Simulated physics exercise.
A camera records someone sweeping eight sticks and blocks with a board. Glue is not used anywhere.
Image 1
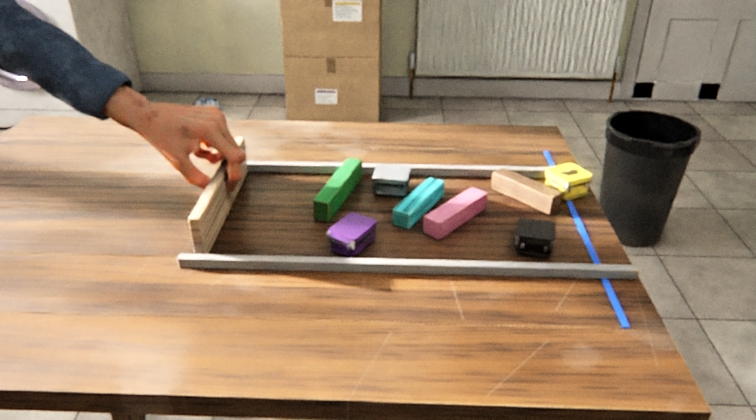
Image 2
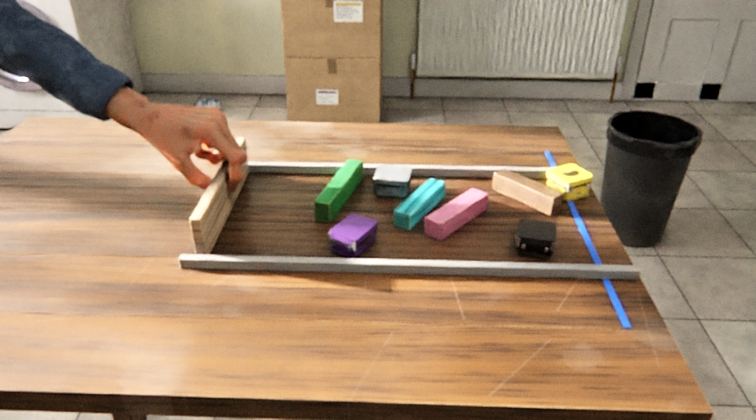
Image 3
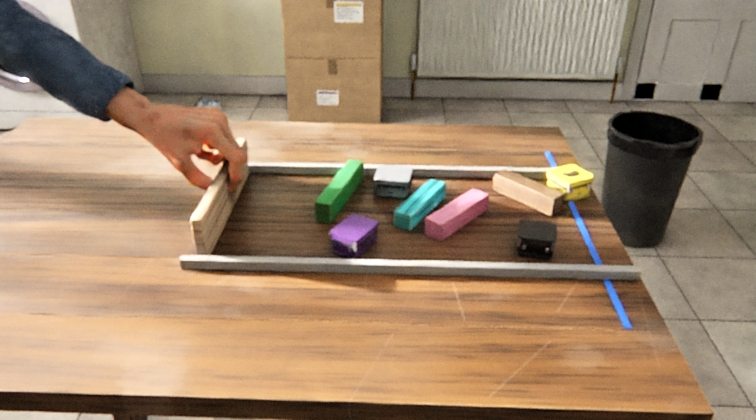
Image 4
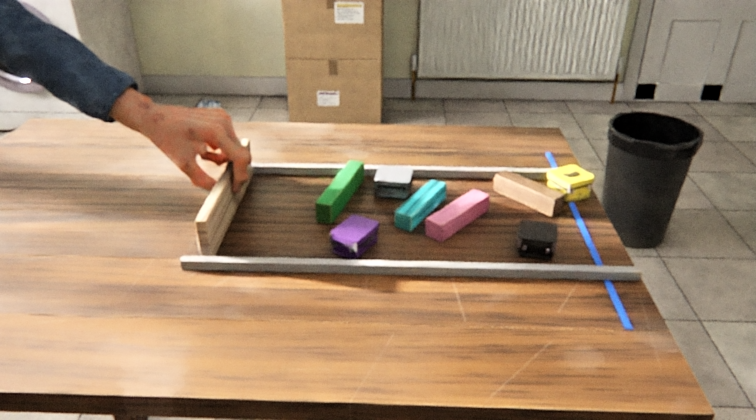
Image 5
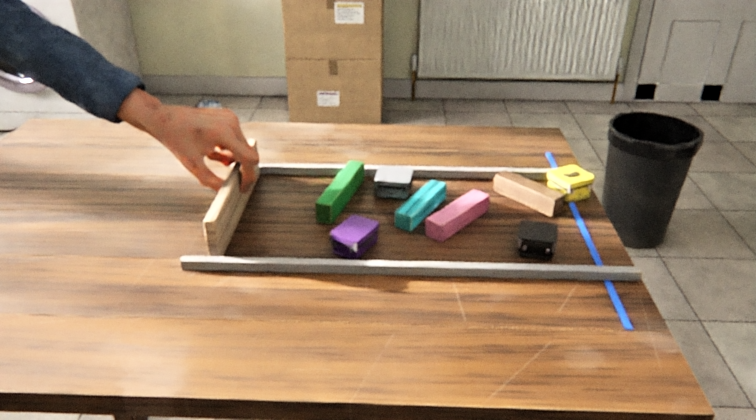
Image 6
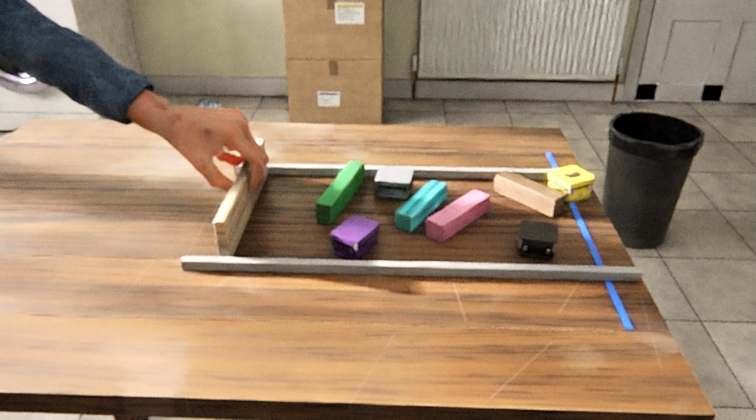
A hand slides a wooden board slightly right toward colourful blocks lying between two rails.
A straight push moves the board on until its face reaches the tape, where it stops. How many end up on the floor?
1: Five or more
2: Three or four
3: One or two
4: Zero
Answer: 1.
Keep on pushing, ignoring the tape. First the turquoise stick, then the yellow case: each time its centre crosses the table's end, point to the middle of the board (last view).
I'd say about (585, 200) for the first one and about (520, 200) for the second.
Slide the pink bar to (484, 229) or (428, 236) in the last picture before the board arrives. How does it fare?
It ends up down from the first place and ends up down from the second.
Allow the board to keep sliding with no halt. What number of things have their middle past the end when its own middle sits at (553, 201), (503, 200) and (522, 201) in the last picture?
2, 0 and 1.
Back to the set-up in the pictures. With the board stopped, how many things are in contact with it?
Counting them up gives 2.
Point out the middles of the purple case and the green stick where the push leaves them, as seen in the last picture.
Roughly at (612, 245) and at (581, 195), in that order.
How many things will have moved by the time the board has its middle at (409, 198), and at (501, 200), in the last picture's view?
Tally: 5; 8.
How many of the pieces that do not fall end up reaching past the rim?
Number: 1.
Soon after, none off yet; yellow case at rest near (570, 185); brown bar at rest near (528, 192); black case at rest near (537, 241).
Then, none off yet; yellow case at rest near (570, 185); brown bar moved a little near (545, 192); black case moved a little near (554, 243).
At rest, the number that fall off is five or more; fallen, grey case, pink bar, black case, brown bar and yellow case.
